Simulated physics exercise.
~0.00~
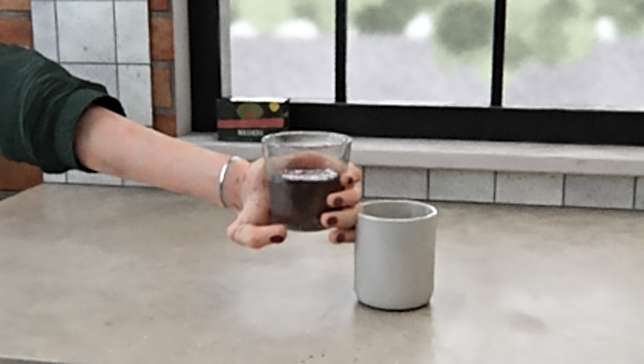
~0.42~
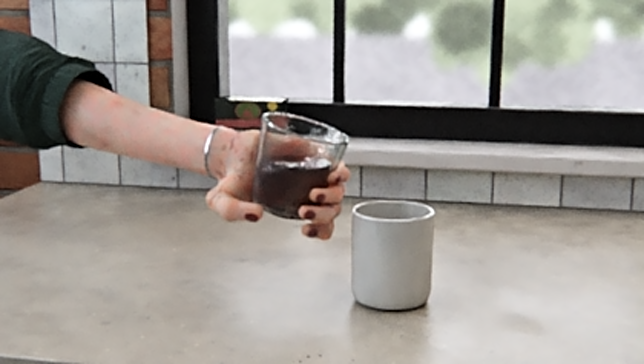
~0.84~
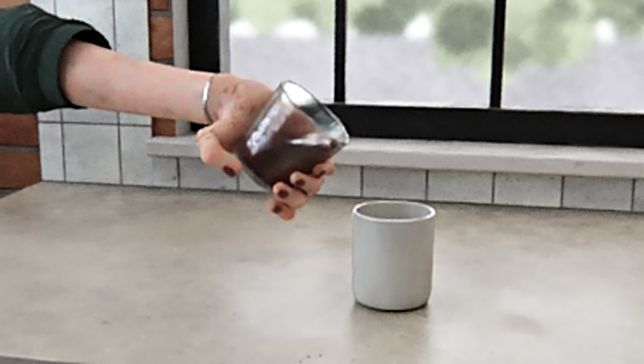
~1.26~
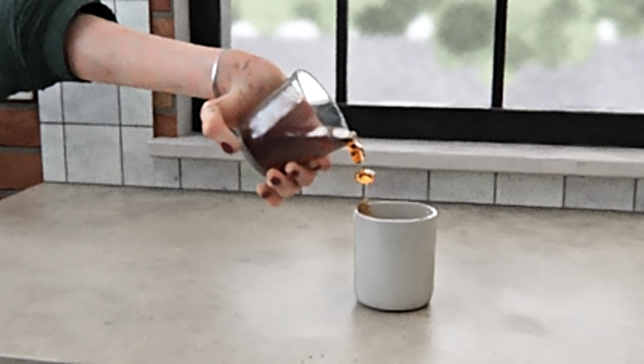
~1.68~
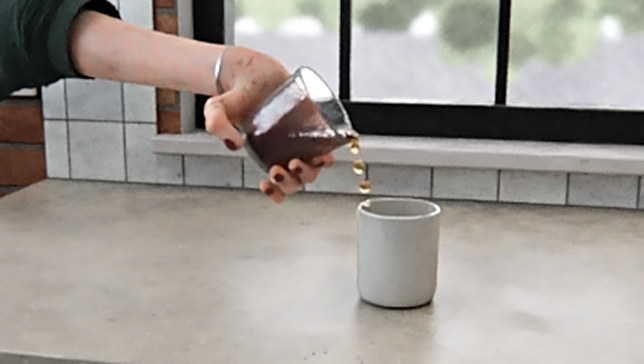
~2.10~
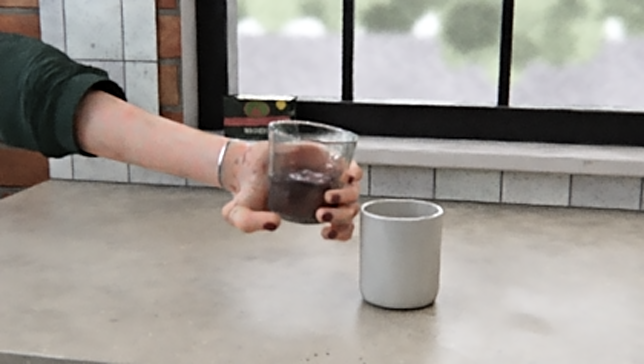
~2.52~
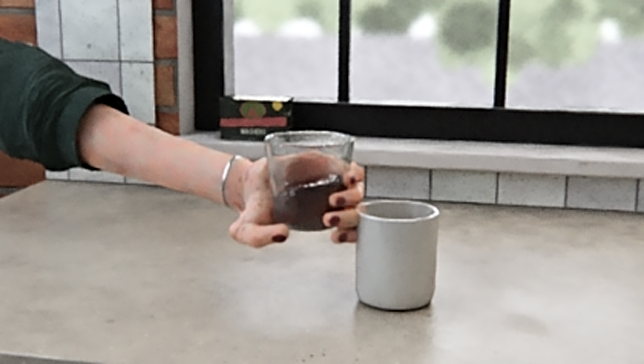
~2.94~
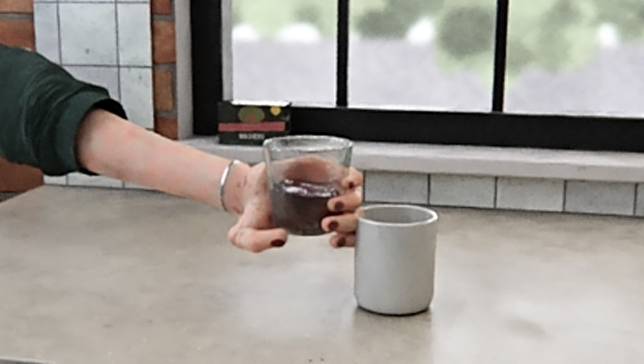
A hand with dark red nails and a silver bracelet, reaching in from the left in a dark green sleeve, holds a clear glass of dark tea beside a pale grey mug. The slightly swaying view faces a grey counter, with white tiles, brick and a black-framed window behind. The hand lifts the glass and tips it gently to the right until thin amber tea dribbles over the rim towards the mug. It holds that steep tilt briefly, then turns the glass upright and lowers it. At the end, plenty of tea remains in the glass, held beside the standing mug.
